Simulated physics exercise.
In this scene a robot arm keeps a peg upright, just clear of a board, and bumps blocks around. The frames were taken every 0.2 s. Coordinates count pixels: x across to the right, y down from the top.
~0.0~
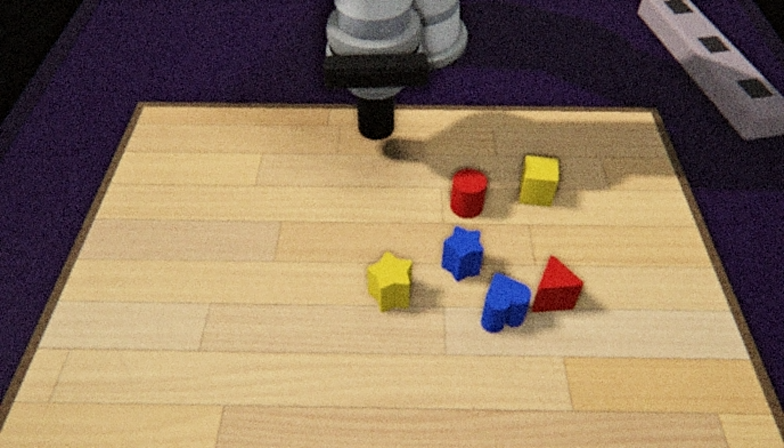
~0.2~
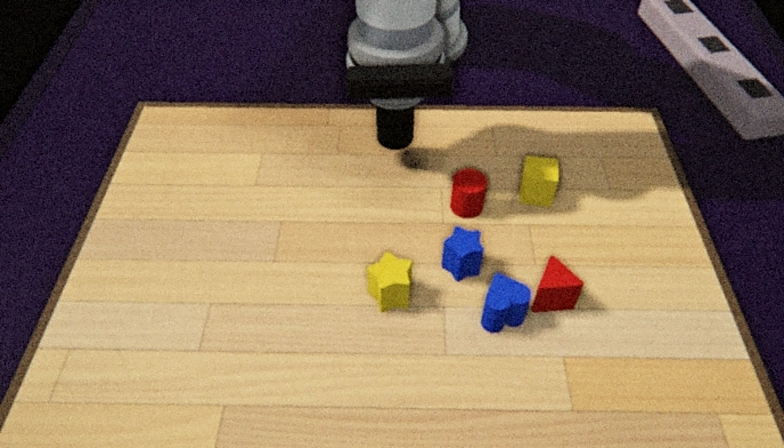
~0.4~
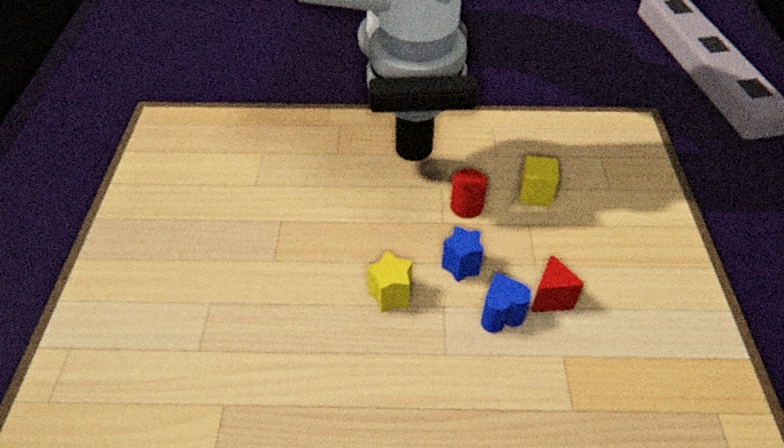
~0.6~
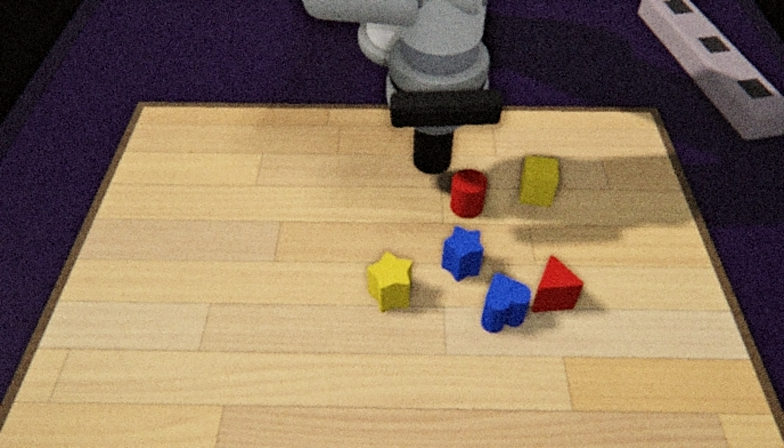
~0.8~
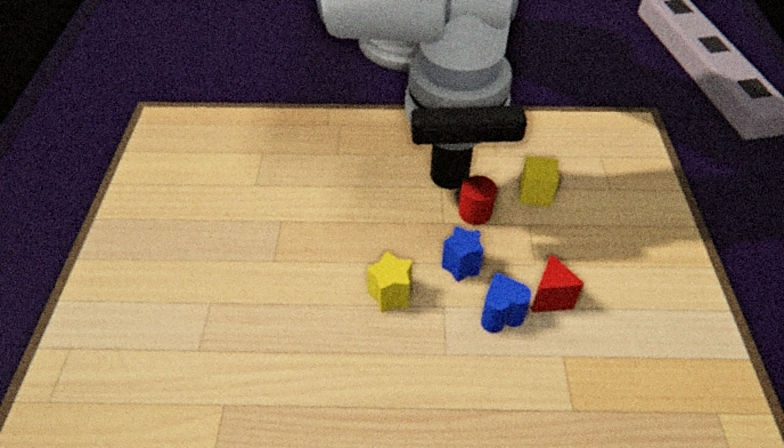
A robot arm moves its black peg right and toward the viewer, nudging the red cylinder slightly.
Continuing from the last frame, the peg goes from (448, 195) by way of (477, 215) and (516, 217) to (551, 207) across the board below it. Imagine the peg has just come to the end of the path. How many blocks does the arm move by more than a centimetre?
My answer is two.
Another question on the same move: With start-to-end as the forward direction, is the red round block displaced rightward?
Answer: Yes.
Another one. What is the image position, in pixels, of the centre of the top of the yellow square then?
Its top centre lands on (552, 156).
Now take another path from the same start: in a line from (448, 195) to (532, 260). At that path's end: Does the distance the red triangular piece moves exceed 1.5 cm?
No, it doesn't check out.
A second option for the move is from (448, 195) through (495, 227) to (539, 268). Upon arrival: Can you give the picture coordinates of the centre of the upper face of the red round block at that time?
The point I'd pick in the picture is (587, 257).
The first path, step by step. One third of the way, peg at (481, 197); red round block at (513, 208).
Two thirds of the way, peg at (520, 199); red round block at (542, 217).
At the end, peg at (556, 190); blue star block in place; red round block at (544, 217); yellow square at (552, 156), turned 15° anticlockwise.
